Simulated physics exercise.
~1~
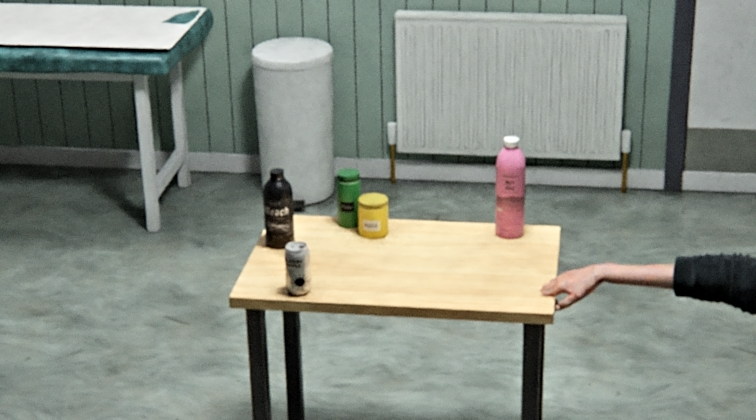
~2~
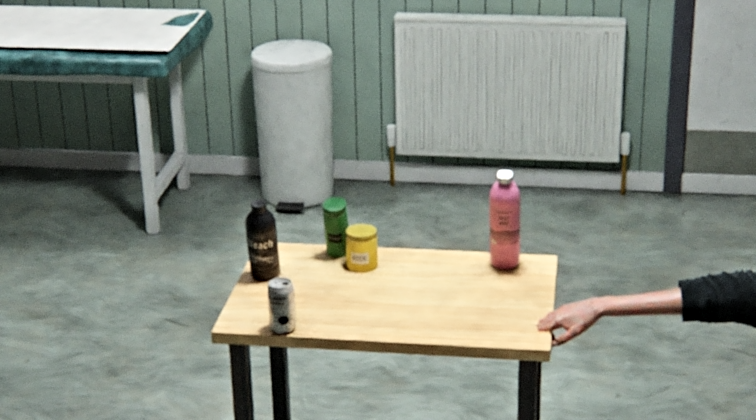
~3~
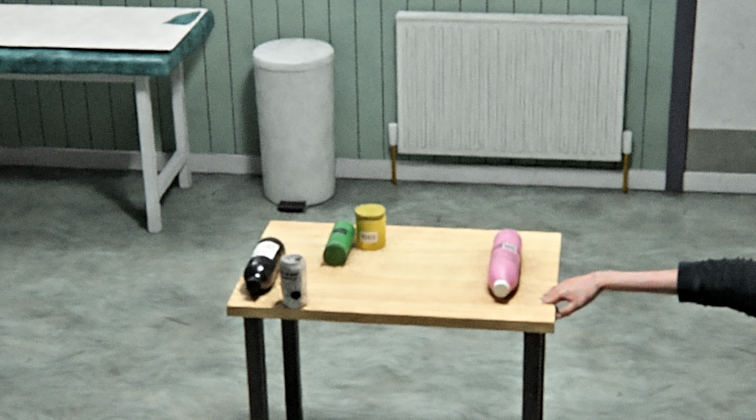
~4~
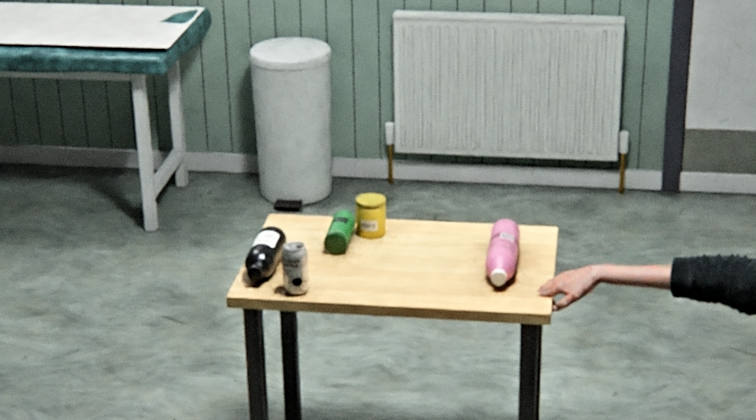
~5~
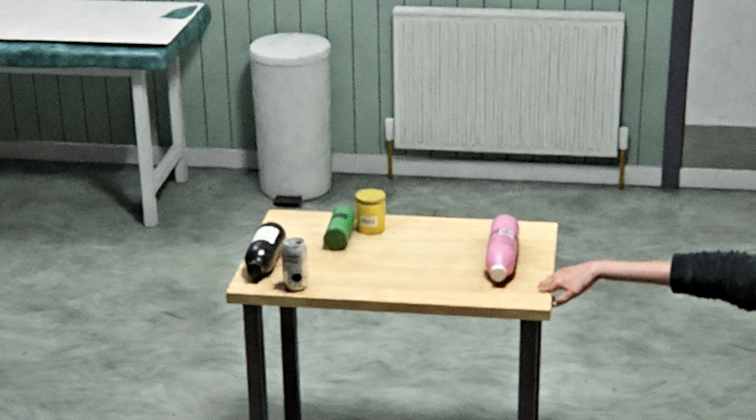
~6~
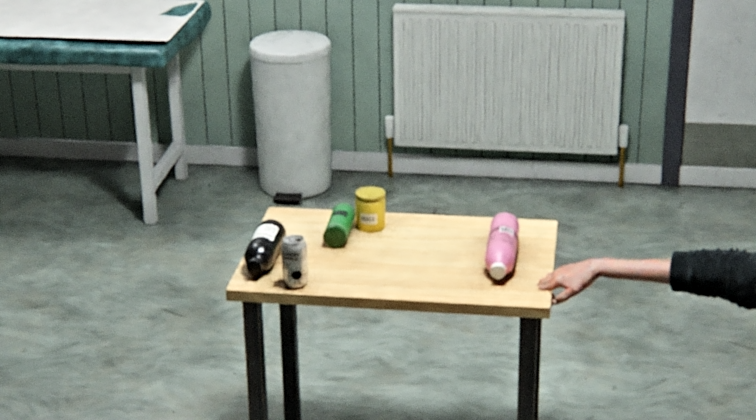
In the video, a hand holding the corner of a small wooden table jerks it toward the viewer and back, toppling the pink bottle, black bottle and green jar, which end up lying on the tabletop while the white can and yellow jar stay upright.
